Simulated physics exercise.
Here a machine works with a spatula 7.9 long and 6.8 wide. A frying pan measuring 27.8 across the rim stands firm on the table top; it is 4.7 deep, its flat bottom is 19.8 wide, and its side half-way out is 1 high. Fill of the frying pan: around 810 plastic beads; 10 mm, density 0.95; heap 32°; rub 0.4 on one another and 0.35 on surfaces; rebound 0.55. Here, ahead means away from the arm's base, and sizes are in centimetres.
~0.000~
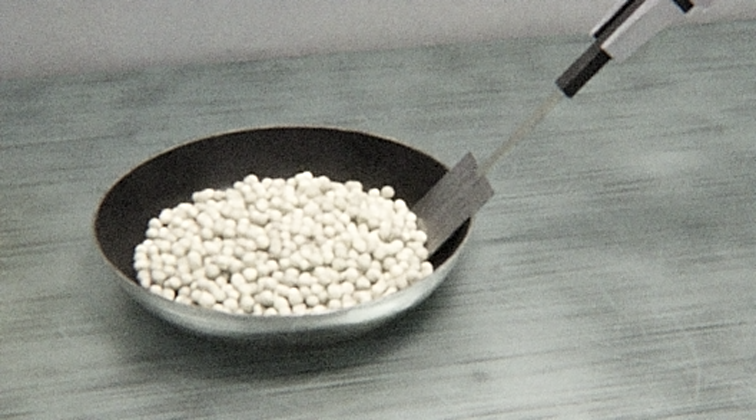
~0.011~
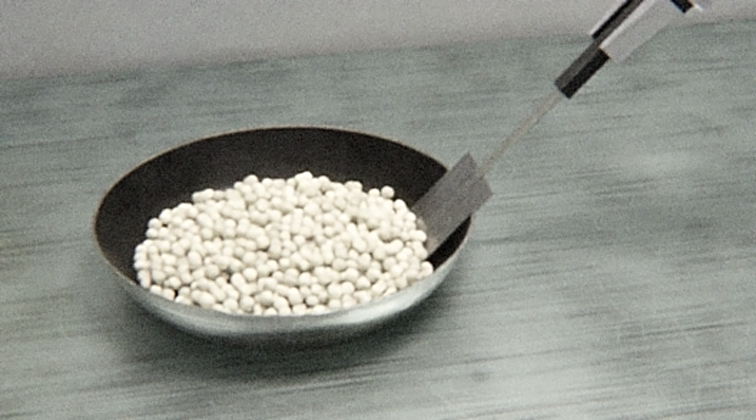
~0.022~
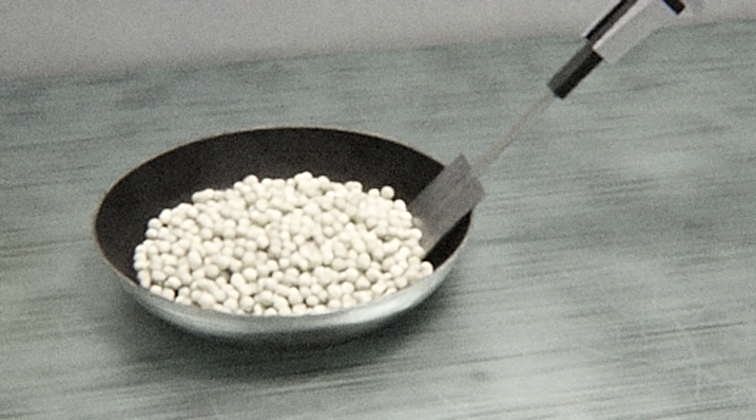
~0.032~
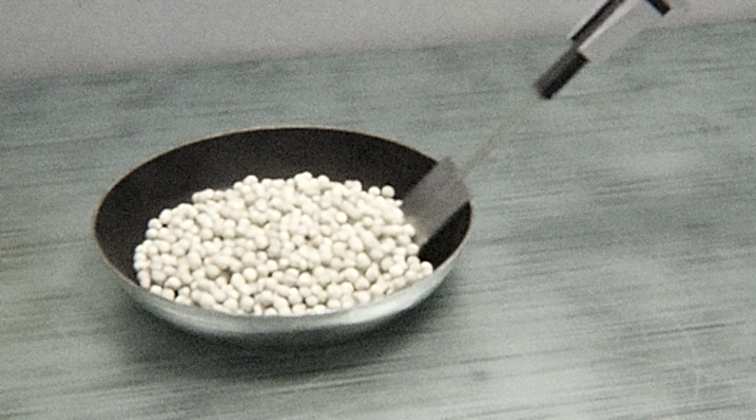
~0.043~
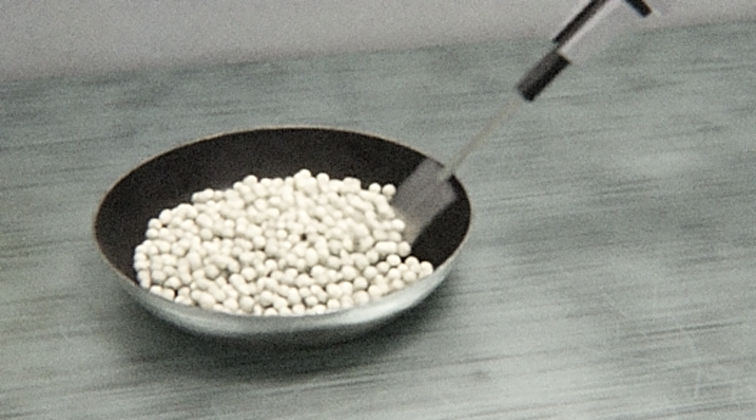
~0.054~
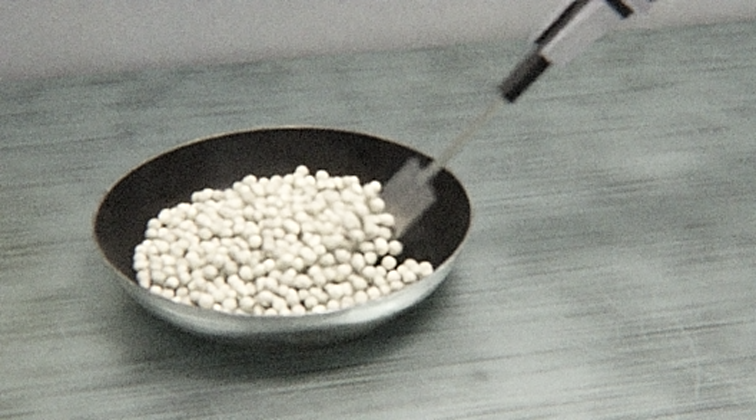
On a streaky grey-green table top, a frying pan holds a heap of white plastic beads, with a machine's spatula resting at the right edge. The spatula barely shifts at first, then slides left into the beads, pushing them inward and baring some dark pan behind it.
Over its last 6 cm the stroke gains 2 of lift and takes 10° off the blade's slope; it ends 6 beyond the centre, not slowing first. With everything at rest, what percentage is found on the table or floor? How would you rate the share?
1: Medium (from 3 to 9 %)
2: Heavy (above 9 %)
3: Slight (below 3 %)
(1) Medium (from 3 to 9 %).
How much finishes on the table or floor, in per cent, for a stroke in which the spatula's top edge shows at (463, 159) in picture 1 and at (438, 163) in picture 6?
Some 0 per cent.
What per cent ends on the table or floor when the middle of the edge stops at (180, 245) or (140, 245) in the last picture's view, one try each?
Estimates, in order: 10 % and 20 %.
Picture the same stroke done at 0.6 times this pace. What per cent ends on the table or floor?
About 0 per cent.
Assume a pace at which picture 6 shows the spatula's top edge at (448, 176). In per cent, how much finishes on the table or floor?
0 %.
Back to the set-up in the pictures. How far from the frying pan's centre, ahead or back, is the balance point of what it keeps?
What stays is shifted forward by around 4.0 cm.
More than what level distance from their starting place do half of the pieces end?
3 cm.
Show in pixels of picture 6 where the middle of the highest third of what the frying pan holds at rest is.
The centre sits close to (170, 247).
After 0.08 s, sloping 46°, highest piece 7 above the table; 807 in the frying pan.
After 0.11 s, sloping 43°, highest piece 9 above the table; 807 in the frying pan.
After 0.32 s, sloping 36°, highest piece 6 above the table; 764 in the frying pan, 29 on the table or floor, 14 on the blade or in flight.
After 1.37 s, sloping 36°, highest piece 5 above the table; 763 in the frying pan, 44 on the table or floor.
In the end, 763 in the frying pan, 44 on the table or floor. That is 5 % on the table or floor.
